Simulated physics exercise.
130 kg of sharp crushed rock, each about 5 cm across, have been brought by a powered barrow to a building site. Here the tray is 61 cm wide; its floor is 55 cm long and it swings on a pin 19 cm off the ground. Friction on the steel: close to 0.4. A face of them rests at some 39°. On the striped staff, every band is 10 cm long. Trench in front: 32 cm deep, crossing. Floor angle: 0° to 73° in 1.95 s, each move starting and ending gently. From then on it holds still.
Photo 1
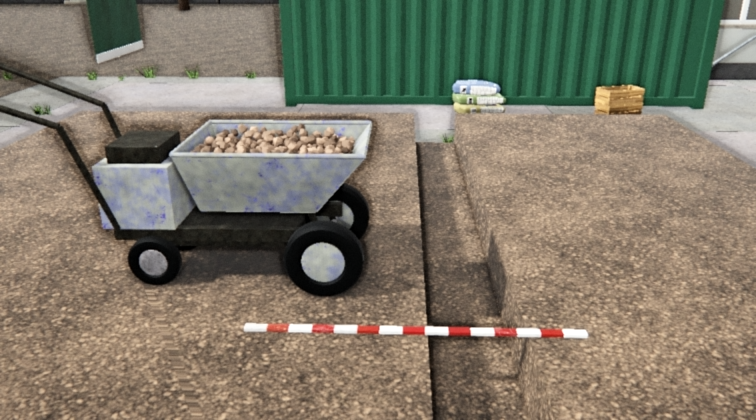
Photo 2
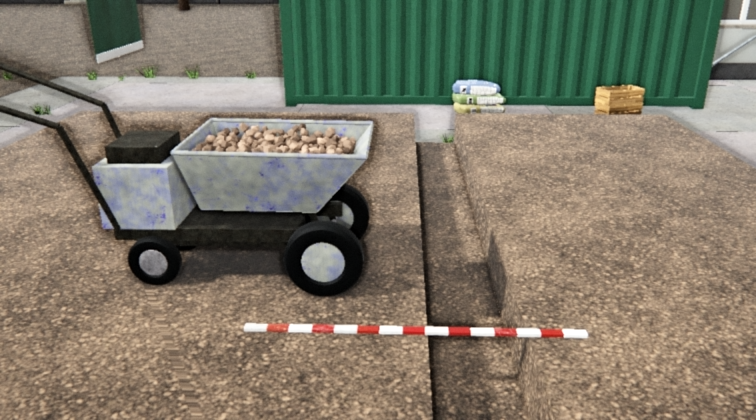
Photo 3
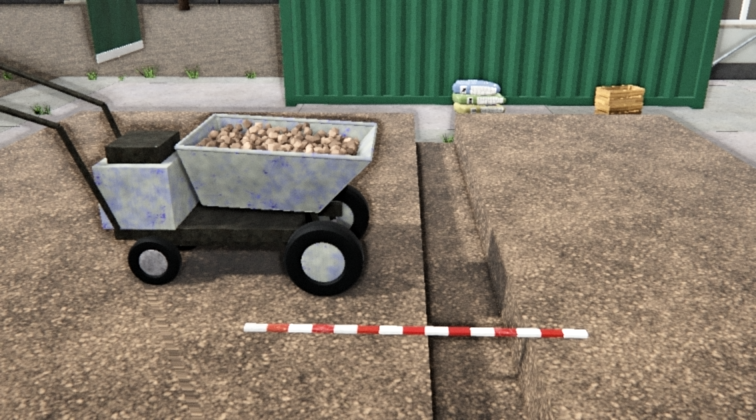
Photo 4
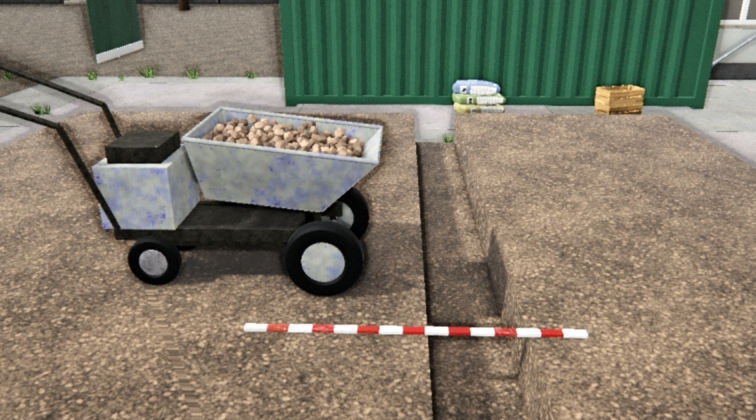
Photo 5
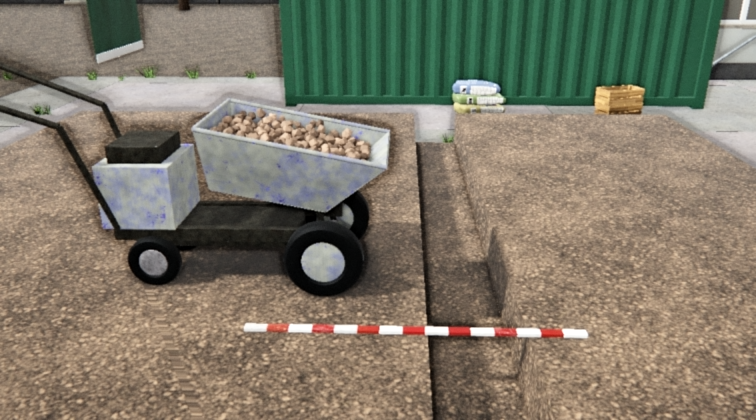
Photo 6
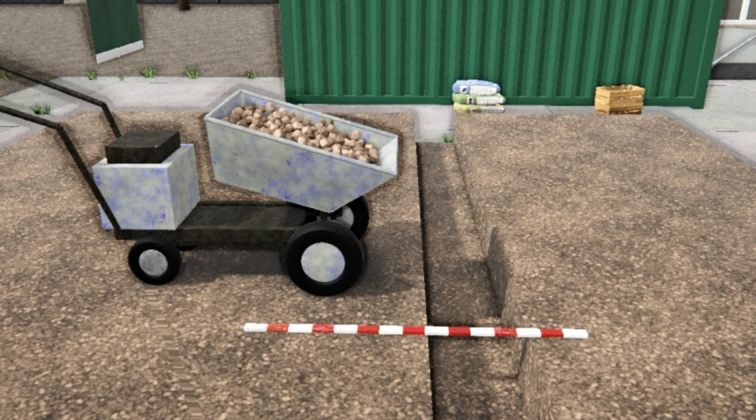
On a patch of bare brown ground before a green corrugated wall, a wheeled barrow heaped with small brownish lumps stands left of a narrow trench, behind a red-and-white striped staff. Its tray, level at first, tilts slowly toward the trench, its left end rising clear of the dark frame while the wheels stay put.
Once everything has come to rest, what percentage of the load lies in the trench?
100 %.
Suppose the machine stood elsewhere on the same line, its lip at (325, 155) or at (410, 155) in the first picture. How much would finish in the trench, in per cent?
Result: Close to 95 then close to 75 per cent.
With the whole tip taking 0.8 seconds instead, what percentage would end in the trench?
About 95 percent, I'd say.
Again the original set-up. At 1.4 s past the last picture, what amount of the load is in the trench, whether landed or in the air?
Approx. 35 % of the load.
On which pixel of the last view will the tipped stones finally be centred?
I'd point somewhere around (468, 308).
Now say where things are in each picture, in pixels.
Lip at (365, 157), floor tilted 0°, highest stones at (282, 132), in the first picture.
Lip at (366, 157), floor tilted 1°, highest stones at (283, 131), in the second picture.
The tray is at 3°, its lip at (371, 159); the top of the load is at (275, 128), in the third picture.
Lip at (378, 163), floor tilted 7°, highest stones at (239, 124), in the fourth picture.
The tray is at 11°, its lip at (387, 168); the top of the load is at (247, 117), in the fifth picture.
Lip at (396, 174), floor tilted 16°, highest stones at (251, 110), in the sixth picture.
Then, 0.9 s after the last picture the floor is at 61°, 100 % in the tray; the foremost stones are at (438, 220).
Then, 1.4 s after the last picture the floor is at 73°, 63 % in the tray, 37 % in the trench; the foremost stones are at (505, 310).
Then, 1.8 s after the last picture the floor is at 73°, 33 % in the tray, 66 % in the trench; the foremost stones are at (519, 298).
Then, 3.8 s after the last picture the floor is at 73°, 0 % in the tray, 100 % in the trench; the foremost stones are at (520, 300).
